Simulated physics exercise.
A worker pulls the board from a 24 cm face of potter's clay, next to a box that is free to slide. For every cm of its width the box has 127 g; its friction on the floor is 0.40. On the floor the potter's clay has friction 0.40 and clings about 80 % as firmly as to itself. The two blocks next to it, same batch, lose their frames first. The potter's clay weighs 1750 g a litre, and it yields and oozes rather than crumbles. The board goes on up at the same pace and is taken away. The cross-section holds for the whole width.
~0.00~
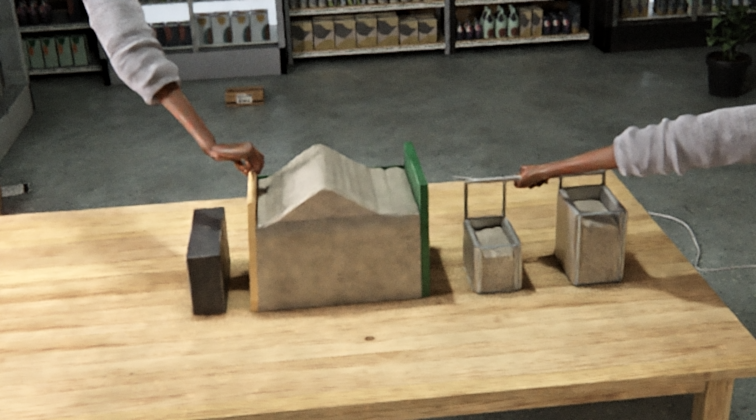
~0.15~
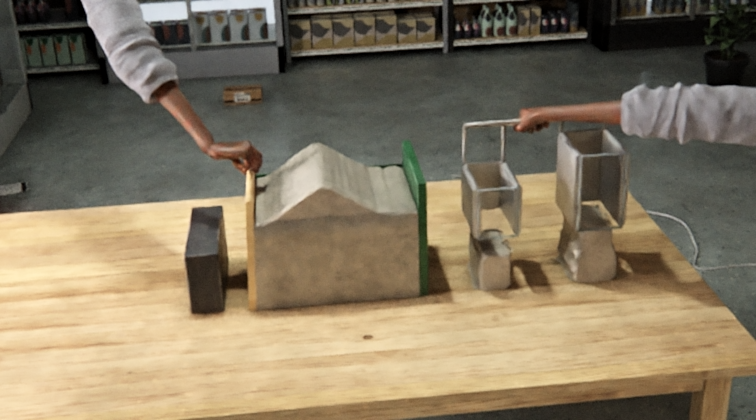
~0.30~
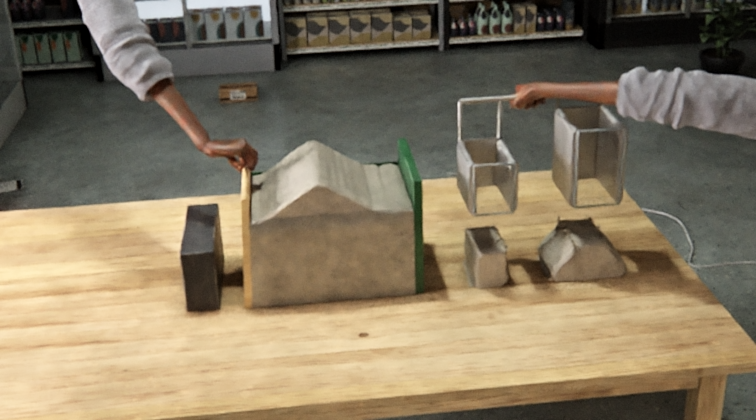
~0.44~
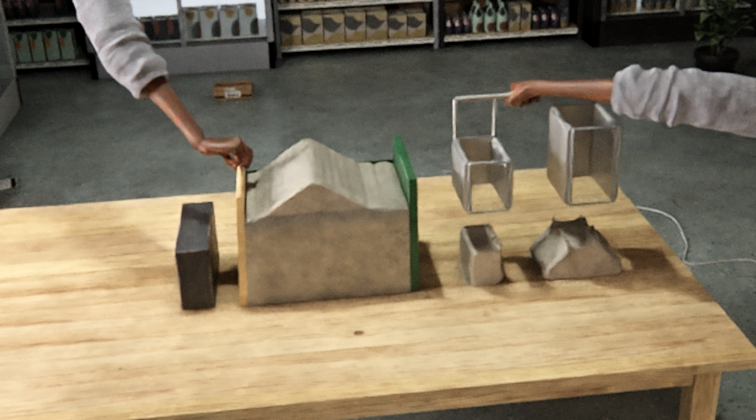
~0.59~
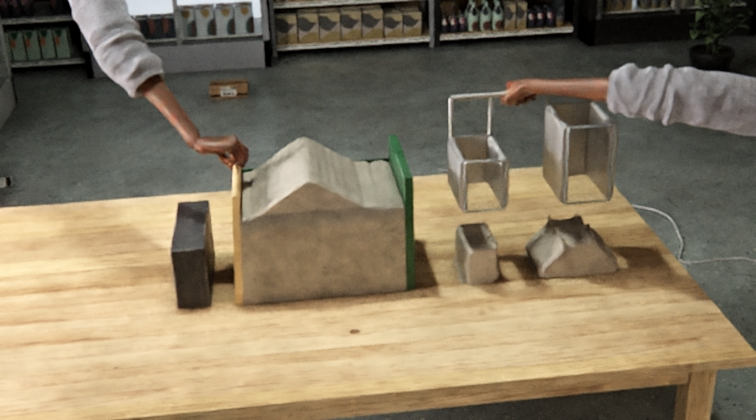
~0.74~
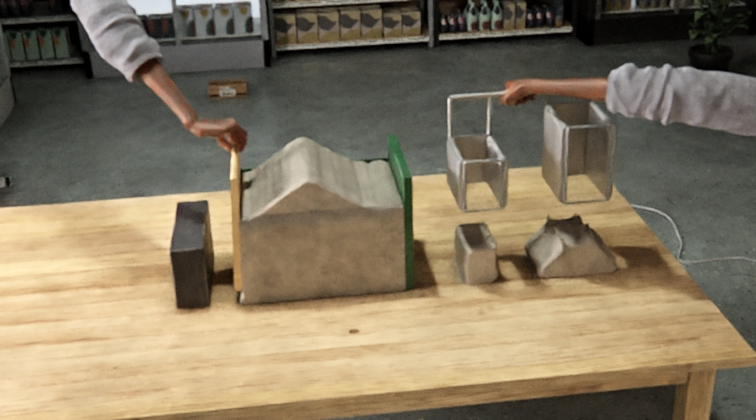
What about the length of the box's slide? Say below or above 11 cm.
The result is above 11 cm.
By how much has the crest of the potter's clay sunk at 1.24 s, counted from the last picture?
About 8.0 cm.
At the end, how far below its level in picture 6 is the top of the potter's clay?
Some 8.0 cm.
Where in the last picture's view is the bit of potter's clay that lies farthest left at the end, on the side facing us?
At about (145, 309).
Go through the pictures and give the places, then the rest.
In the first frame, top of the board at (256, 224), not yet moved; highest point of the potter's clay at (327, 189); test blocks 11 cm, 17 cm high (left to right).
In the second frame, top of the board at (254, 223), not yet moved; highest point of the potter's clay at (326, 188); test blocks 11 cm, 15 cm high (left to right).
In the third frame, top of the board at (249, 220), not yet moved; highest point of the potter's clay at (321, 186); test blocks 10 cm, 11 cm high (left to right).
In the fourth frame, top of the board at (244, 219), not yet moved; highest point of the potter's clay at (316, 184); test blocks 10 cm, 10 cm high (left to right).
In the fifth frame, top of the board at (240, 217), not yet moved; highest point of the potter's clay at (312, 183); test blocks 10 cm, 10 cm high (left to right).
In the sixth frame, top of the board at (239, 200), moved 4.5 cm; highest point of the potter's clay at (314, 182); test blocks 10 cm, 10 cm high (left to right).
By 0.97 s, the box has not moved.
By 1.24 s, the box has been pushed 6.1 cm.
By 1.51 s, the box has been pushed 15 cm.
By 1.79 s, the box has been pushed 16 cm.
By 1.84 s, at the end, the box has been pushed 16 cm.
